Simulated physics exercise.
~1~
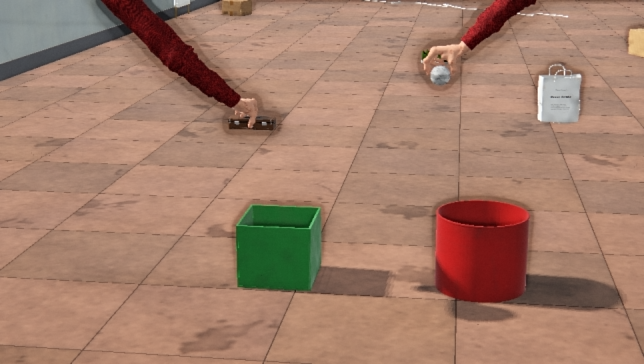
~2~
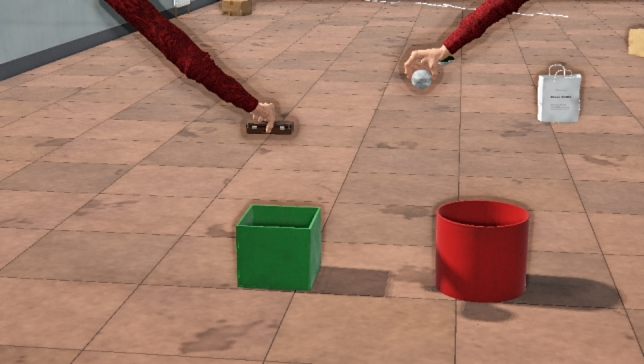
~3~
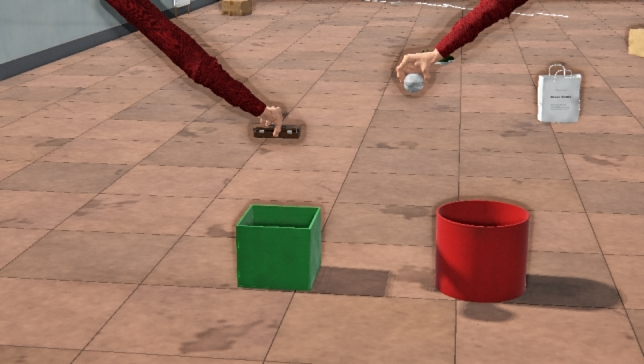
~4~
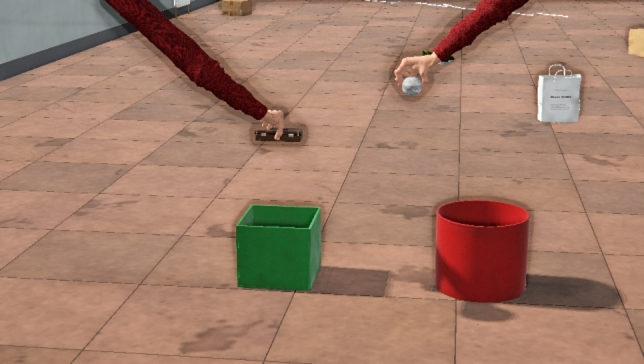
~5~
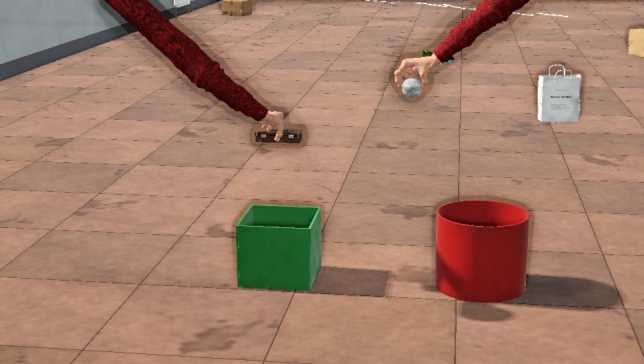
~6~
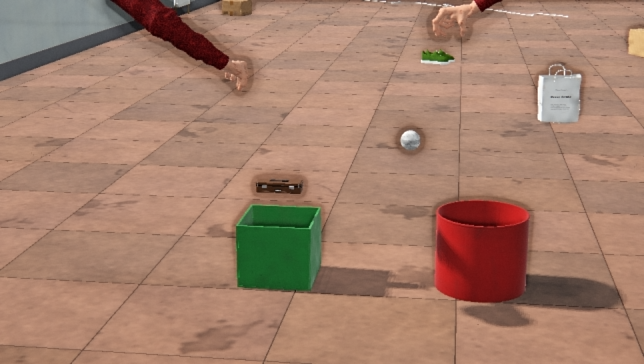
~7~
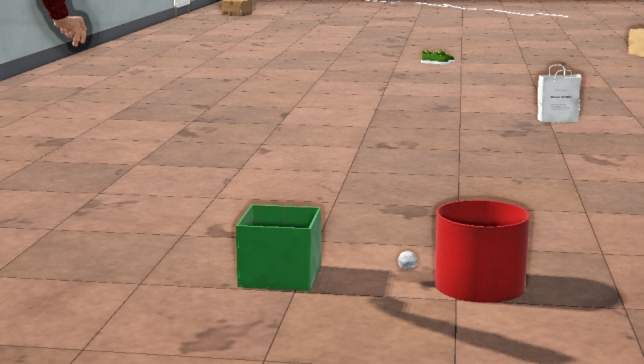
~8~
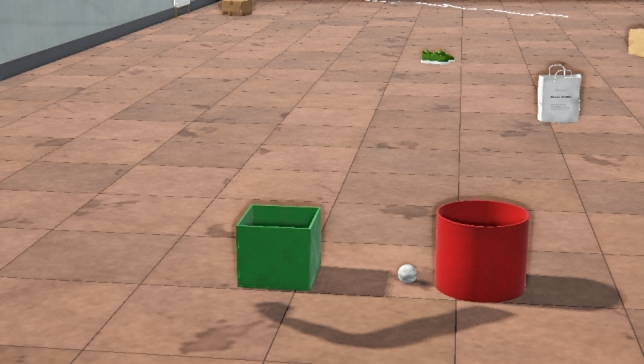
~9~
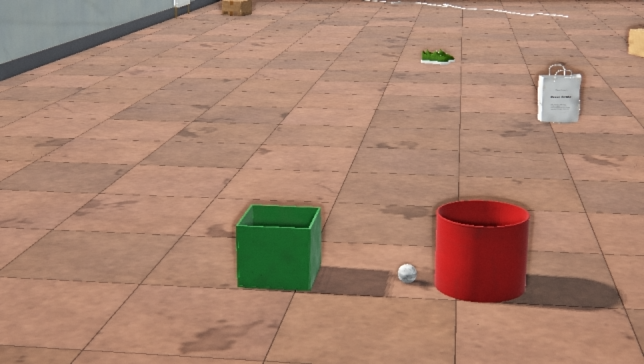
Two arms in dark red sleeves reach in from the top over a brown tiled floor, seen from a high, still viewpoint, the left hand holding a small brown case and the right a white ball. Below stand an open green crate on the left and a red bucket on the right, with a pale paper bag farther back. The case shifts slightly right and the ball slightly left before both hands let go and withdraw. The case drops into the green crate, out of sight. The ball falls between the containers and rests on the floor beside the bucket.
